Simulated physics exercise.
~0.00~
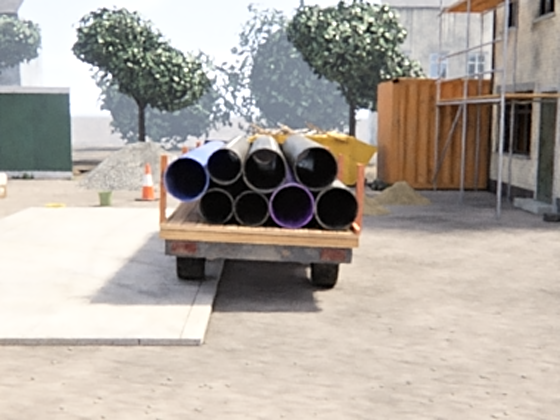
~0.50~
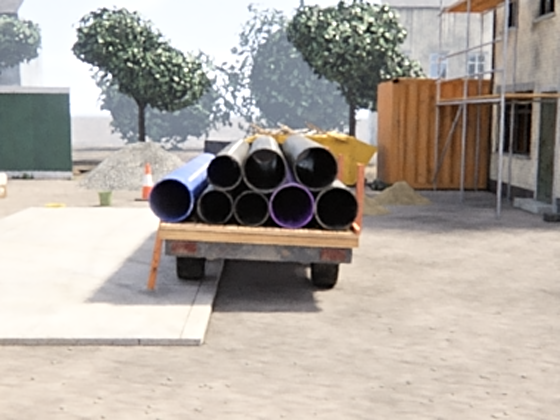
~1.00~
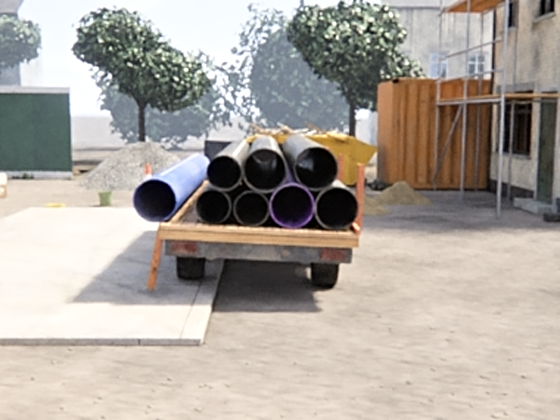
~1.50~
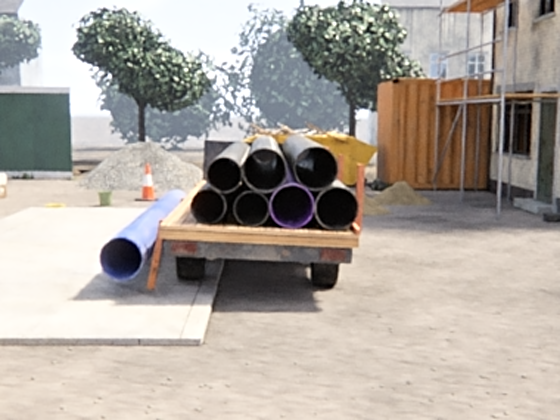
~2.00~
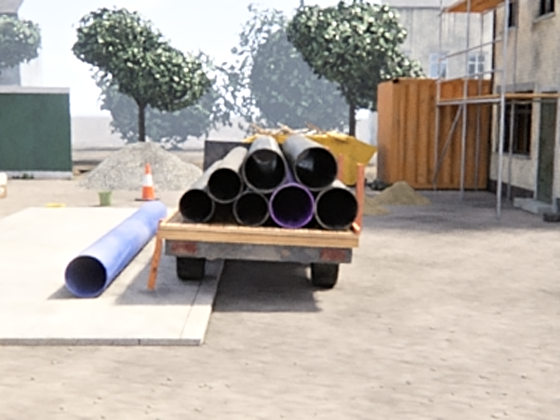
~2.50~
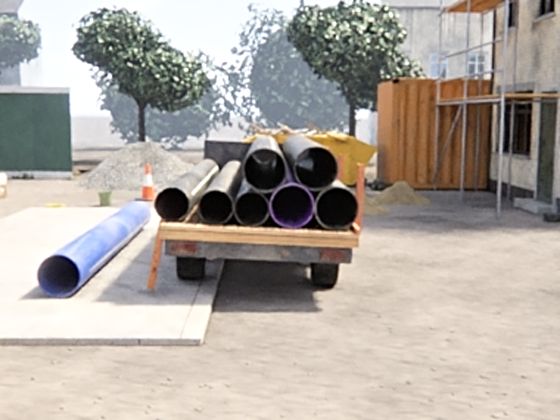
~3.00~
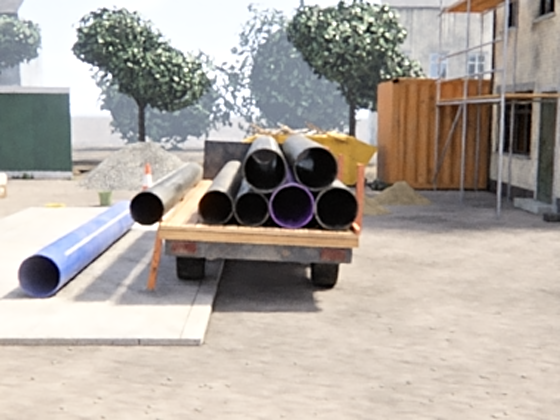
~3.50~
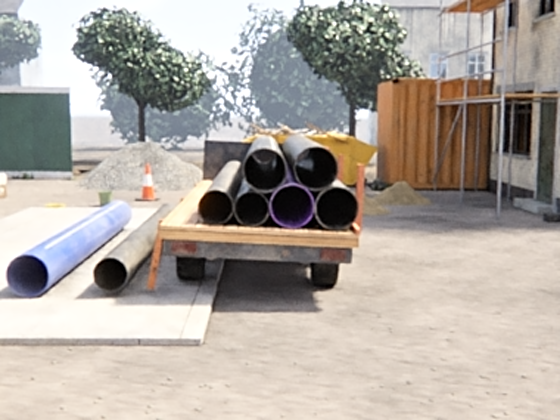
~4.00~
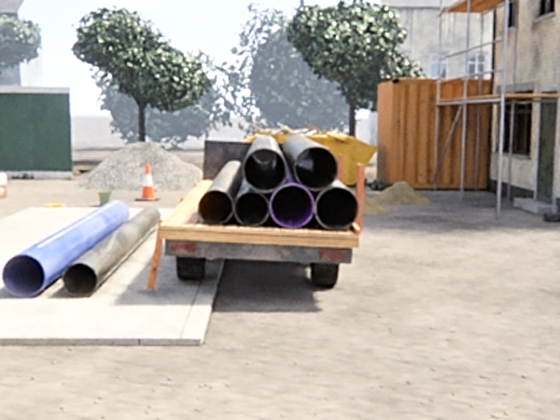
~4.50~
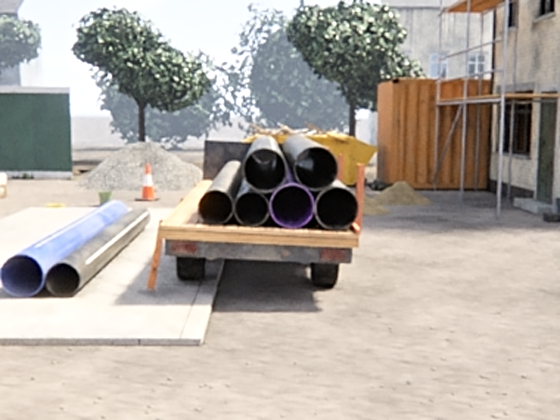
The clip shows a parked trailer stacked with pipes as its left-side posts drop; a blue pipe rolls off the left edge onto the pale slab, then a black one follows and ends up beside it, while the purple pipe and the others remain aboard.
